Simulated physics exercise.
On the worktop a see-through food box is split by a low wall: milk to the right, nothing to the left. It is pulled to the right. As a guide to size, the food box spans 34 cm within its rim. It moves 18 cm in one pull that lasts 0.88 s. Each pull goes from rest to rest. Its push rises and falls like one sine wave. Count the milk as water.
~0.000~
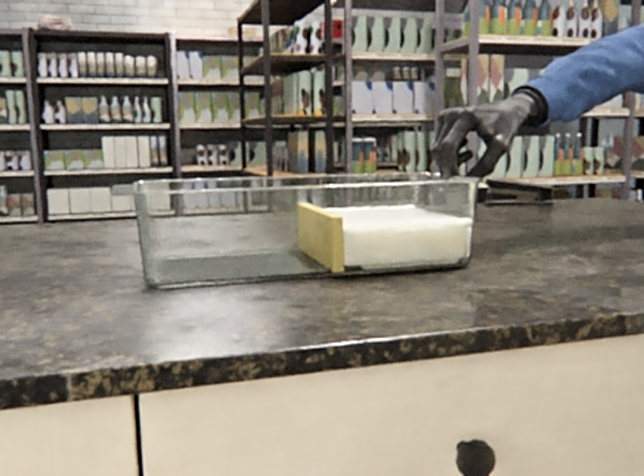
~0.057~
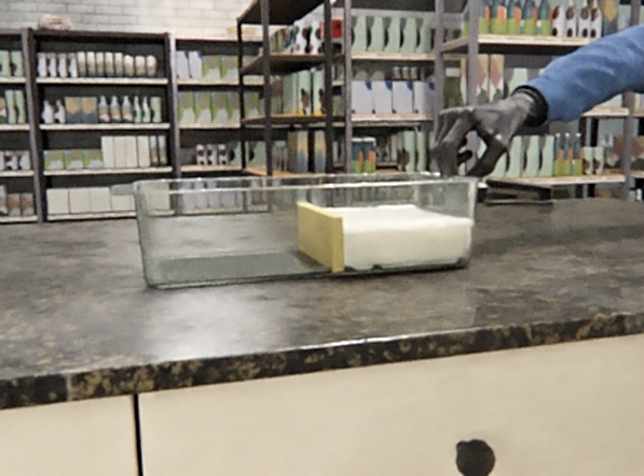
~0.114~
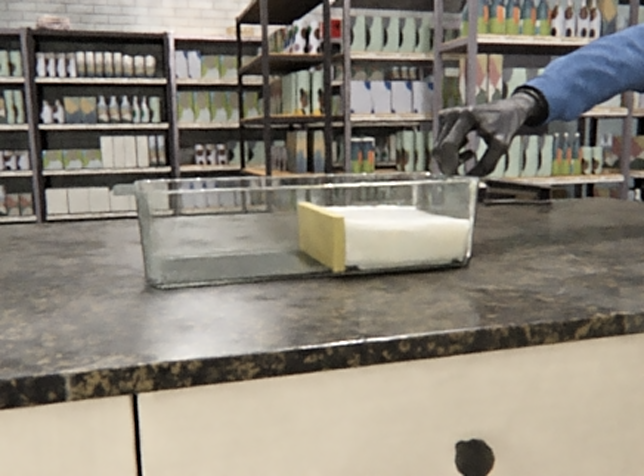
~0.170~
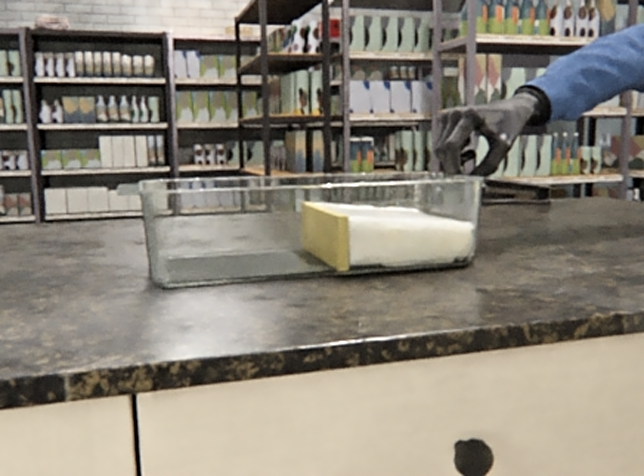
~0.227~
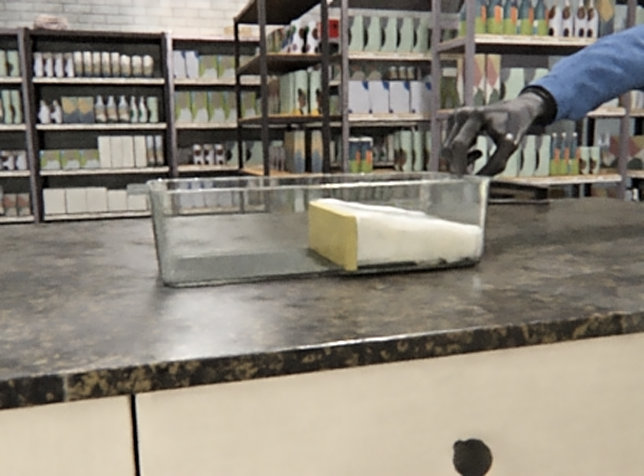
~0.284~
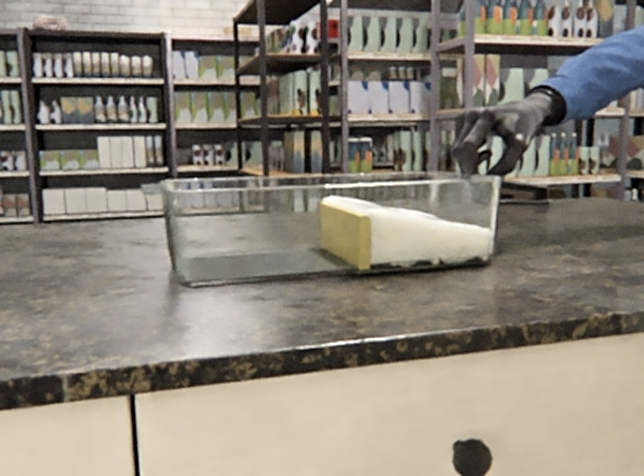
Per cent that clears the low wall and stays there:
Roughly 2 per cent.
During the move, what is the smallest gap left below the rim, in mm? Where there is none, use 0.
Some 20 mm.
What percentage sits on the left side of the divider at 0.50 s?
2 %.
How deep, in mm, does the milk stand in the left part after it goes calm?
At rest it's around 0 mm deep.
After 0.50 s it has gone 12 cm; 1 per cent is on the left side and 0 is out of the food box.
After 0.73 s it has gone 17 cm; 1 per cent is on the left side and 0 is out of the food box.
After 0.95 s it has gone 18 cm; 2 per cent is on the left side and 0 is out of the food box.
After 1.17 s it has gone 18 cm; 2 per cent is on the left side and 0 is out of the food box.
In the end 2 per cent is on the left side and 0 is out of the food box.
